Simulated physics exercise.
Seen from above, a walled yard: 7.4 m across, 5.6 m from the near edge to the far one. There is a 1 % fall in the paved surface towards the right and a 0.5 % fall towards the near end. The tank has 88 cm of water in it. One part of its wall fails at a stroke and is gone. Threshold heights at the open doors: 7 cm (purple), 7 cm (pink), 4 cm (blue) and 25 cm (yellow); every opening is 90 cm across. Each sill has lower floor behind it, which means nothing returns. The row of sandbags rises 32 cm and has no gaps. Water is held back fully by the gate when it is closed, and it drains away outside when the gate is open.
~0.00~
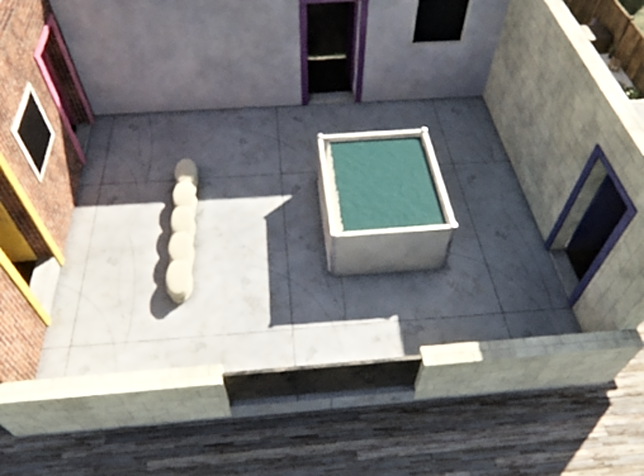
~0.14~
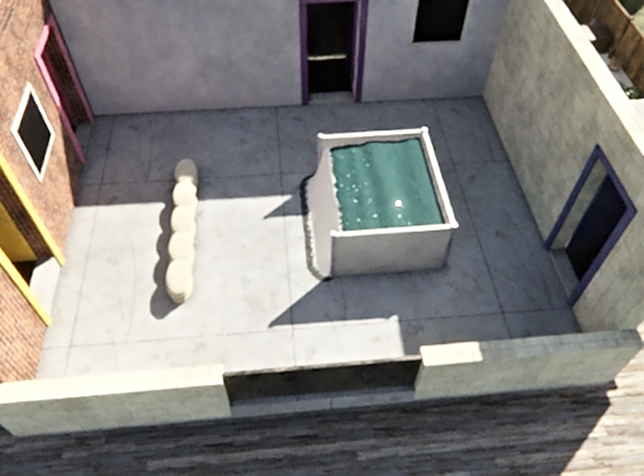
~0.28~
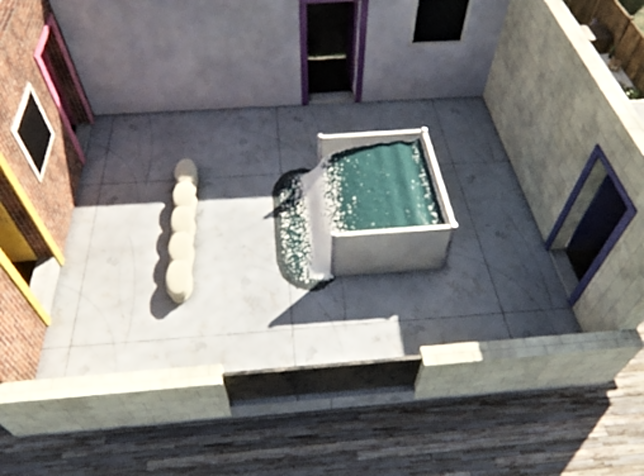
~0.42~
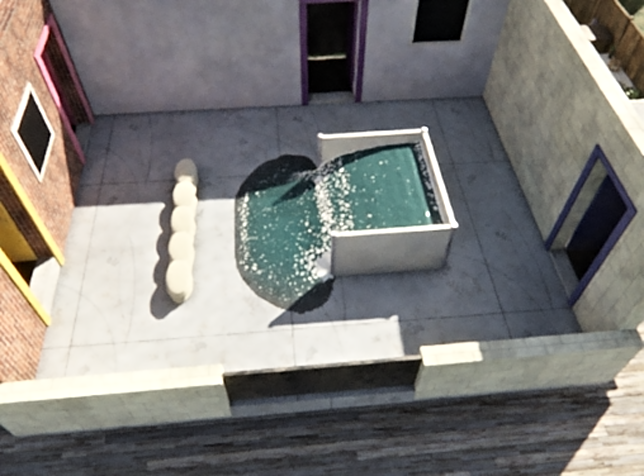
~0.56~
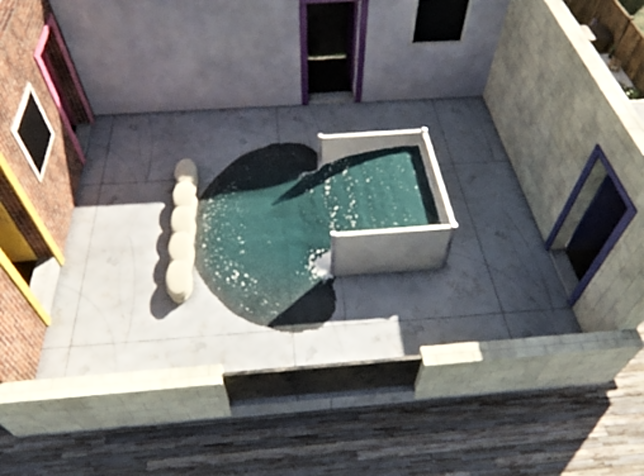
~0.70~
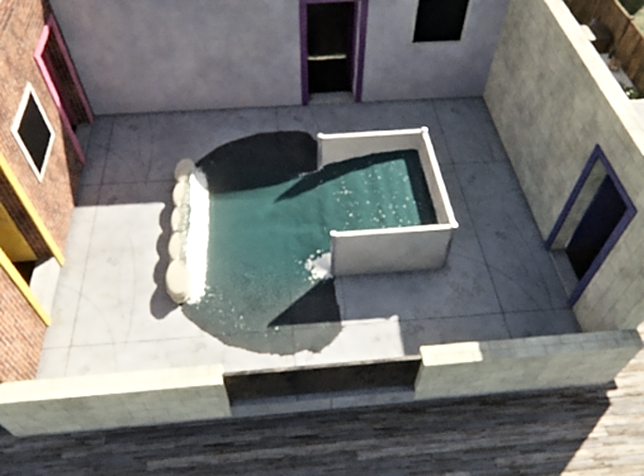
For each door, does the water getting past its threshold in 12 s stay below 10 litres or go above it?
The purple door: Below 10 litres; the pink door: Above 10 litres; the blue door: Above 10 litres; the yellow door: Below 10 litres.
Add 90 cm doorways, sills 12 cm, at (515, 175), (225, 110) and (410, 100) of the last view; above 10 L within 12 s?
Per doorway, in order: Insufficient / sufficient / insufficient.
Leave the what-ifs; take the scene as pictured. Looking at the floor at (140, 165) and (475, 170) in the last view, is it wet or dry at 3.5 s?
I'd say drenched, then spared.
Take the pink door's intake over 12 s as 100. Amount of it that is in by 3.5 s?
Around 45 percent.
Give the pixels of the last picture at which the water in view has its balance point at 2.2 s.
Centre: Roughly (241, 230) px.
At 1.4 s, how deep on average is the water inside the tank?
The mean depth is some 31 cm.
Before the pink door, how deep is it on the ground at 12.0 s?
Roughly 3.0 centimetres.
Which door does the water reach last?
I'd say the blue one.
After 1.4 s water covers 40 % of the floor and is deepest (50 cm) near (197, 238); purple door not reached, pink door not reached, blue door not reached, yellow door not reached.
After 2.2 s water covers 50 % of the floor and is deepest (34 cm) near (218, 390); purple door not reached, pink door 7 cm at the sill, 0 L in, blue door not reached, yellow door 9 cm at the sill, 0 L in.
After 3.5 s water covers 65 % of the floor and is deepest (21 cm) near (45, 404); purple door 7 cm at the sill, 0 L in, pink door 15 cm at the sill, 43 L in, blue door not reached, yellow door 10 cm at the sill, 0 L in.
After 7.0 s water covers 95 % of the floor and is deepest (13 cm) near (70, 285); purple door 5 cm at the sill, 1 L in, pink door 10 cm at the sill, 87 L in, blue door 8 cm at the sill, 31 L in, yellow door 8 cm at the sill, 0 L in.
After 12.0 s water covers 95 % of the floor and is deepest (14 cm) near (593, 358); purple door 2 cm at the sill, 1 L in, pink door 3 cm at the sill, 93 L in, blue door 10 cm at the sill, 97 L in, yellow door 6 cm at the sill, 0 L in.
